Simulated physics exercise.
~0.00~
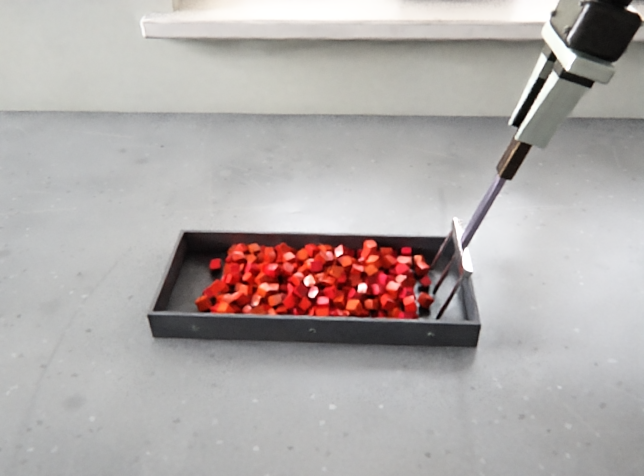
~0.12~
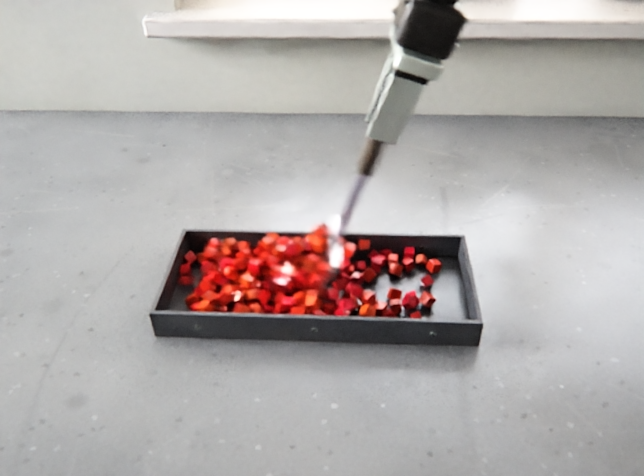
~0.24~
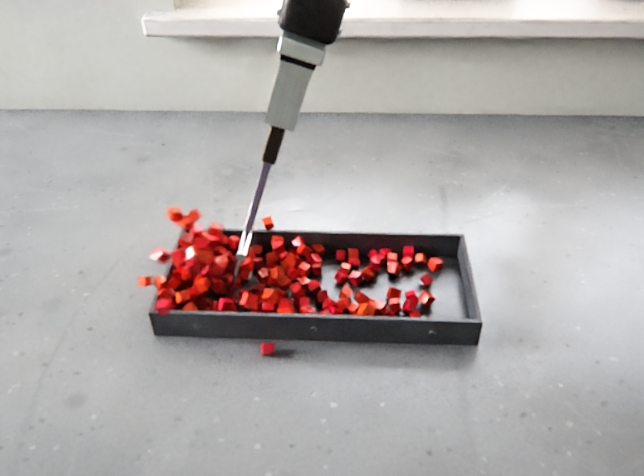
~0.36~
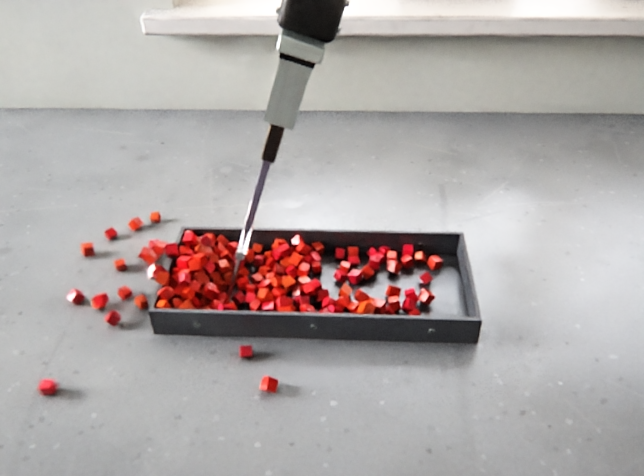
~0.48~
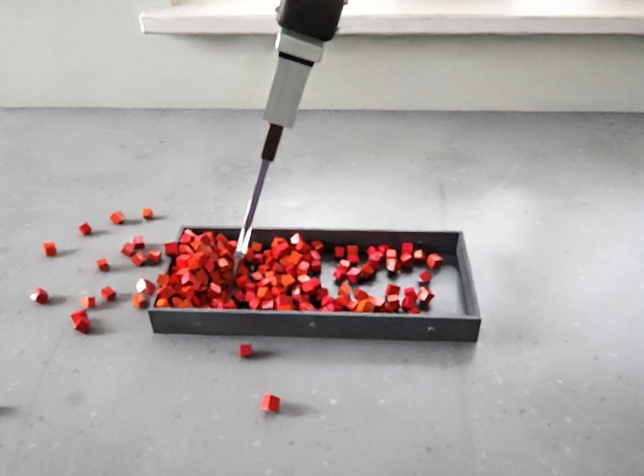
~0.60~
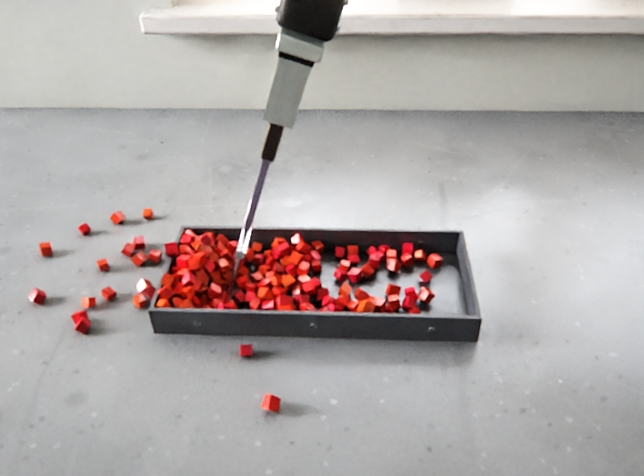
On a gray table top, an arm sweeps a comb left through red dice, spilling some.
